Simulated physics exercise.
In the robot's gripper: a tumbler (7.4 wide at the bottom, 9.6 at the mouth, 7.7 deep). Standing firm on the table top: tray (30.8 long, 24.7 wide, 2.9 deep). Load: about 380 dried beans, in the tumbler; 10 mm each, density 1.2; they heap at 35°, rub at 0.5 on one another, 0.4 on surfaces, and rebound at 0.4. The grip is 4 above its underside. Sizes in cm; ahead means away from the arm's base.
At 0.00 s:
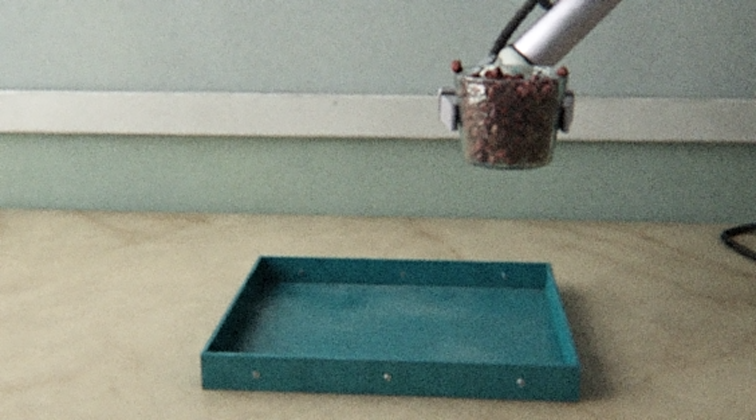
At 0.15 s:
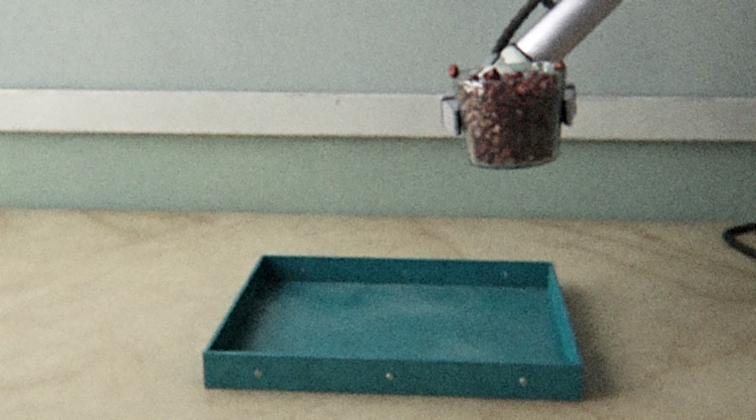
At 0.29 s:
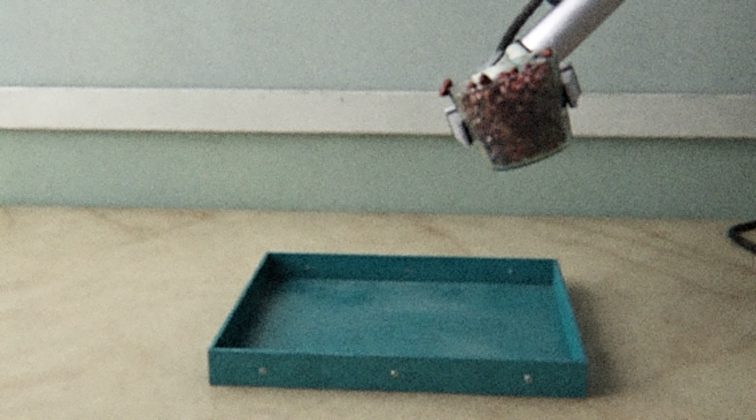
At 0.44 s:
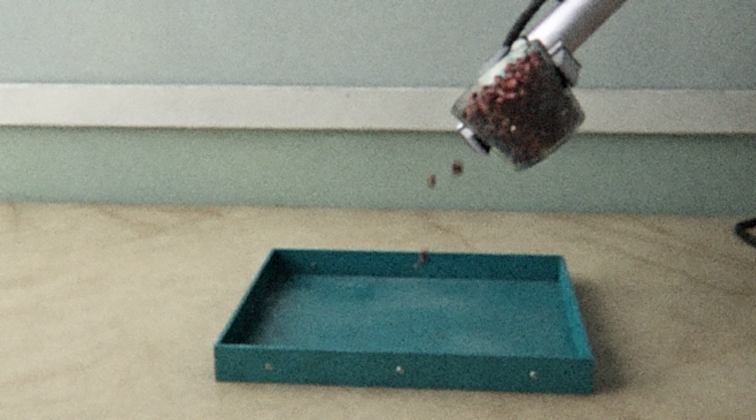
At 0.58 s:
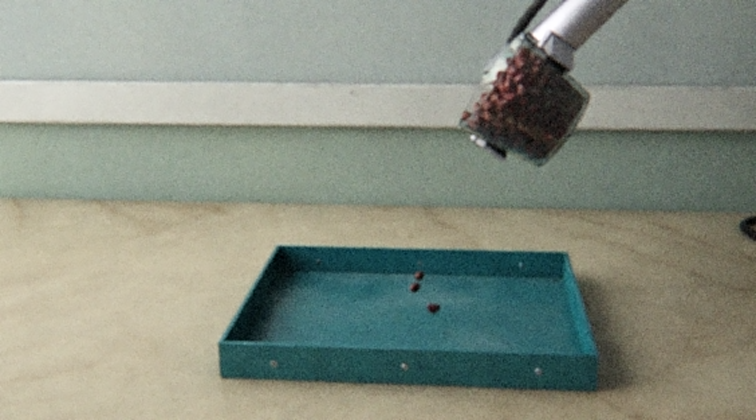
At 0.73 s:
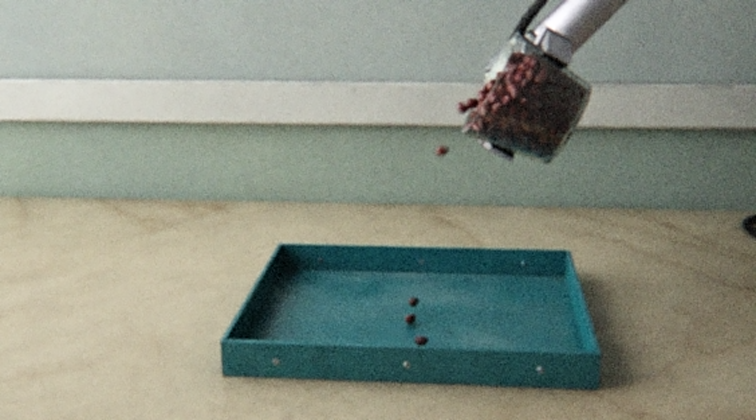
In the video, a robot gripper holding a clear tumbler heaped with reddish-brown beans above a teal tray tilts it steadily to the left, and a few beans drop into the tray while most stay in the tumbler.
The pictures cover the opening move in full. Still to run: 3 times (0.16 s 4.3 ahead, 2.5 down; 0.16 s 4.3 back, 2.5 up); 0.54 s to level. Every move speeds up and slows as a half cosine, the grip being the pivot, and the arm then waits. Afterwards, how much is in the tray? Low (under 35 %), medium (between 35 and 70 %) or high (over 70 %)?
Share in the tray: Low (under 35 %).
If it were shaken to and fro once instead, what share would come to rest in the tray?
In that case some 15 per cent.
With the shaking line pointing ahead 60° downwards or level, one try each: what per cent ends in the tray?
Some 5 and 50 per cent.
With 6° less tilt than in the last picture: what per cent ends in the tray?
About 20 per cent.
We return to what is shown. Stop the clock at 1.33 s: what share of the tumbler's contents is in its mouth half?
Roughly 50 per cent.
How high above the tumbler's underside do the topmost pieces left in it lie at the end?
About 8.0 cm.
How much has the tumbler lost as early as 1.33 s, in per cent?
Some 20 per cent.
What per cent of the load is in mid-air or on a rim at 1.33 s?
Some 7 per cent.
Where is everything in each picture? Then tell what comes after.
The first picture shows tumbler middle at (509, 119), level; upper third of the load around (510, 94), from x 455 to 565, top at y 65; 376 in the tumbler.
The second picture shows tumbler middle at (511, 117), tilted 6° forward; upper third of the load around (514, 93), from x 455 to 560, top at y 65.
The third picture shows tumbler middle at (517, 114), tilted 21° forward; upper third of the load around (521, 90), from x 445 to 565, top at y 50; 375 in the tumbler, 1 in flight or on a rim.
The fourth picture shows tumbler middle at (523, 110), tilted 41° forward; upper third of the load around (527, 86), from x 425 to 575, top at y 60; 373 in the tumbler, 1 in the tray, 2 in flight or on a rim.
The fifth picture shows tumbler middle at (528, 107), tilted 56° forward; upper third of the load around (528, 83), from x 415 to 580, top at y 55; 373 in the tumbler, 3 in the tray.
The sixth picture shows tumbler middle at (530, 105), tilted 62° forward; upper third of the load around (532, 83), from x 410 to 580, top at y 55; 372 in the tumbler, 3 in the tray, 1 in flight or on a rim.
After 1.33 s, tilted 62° forward, highest piece 23 above the table; 292 in the tumbler, 58 in the tray, 26 in flight or on a rim.
After 1.93 s, tilted 36° forward, highest piece 23 above the table; 271 in the tumbler, 104 in the tray, 1 in flight or on a rim.
After 2.43 s, level, highest piece 25 above the table; 271 in the tumbler, 105 in the tray.
After 3.48 s, level, highest piece 25 above the table; 271 in the tumbler, 105 in the tray.
At rest, 271 in the tumbler, 105 in the tray. That is 28 % in the tray.
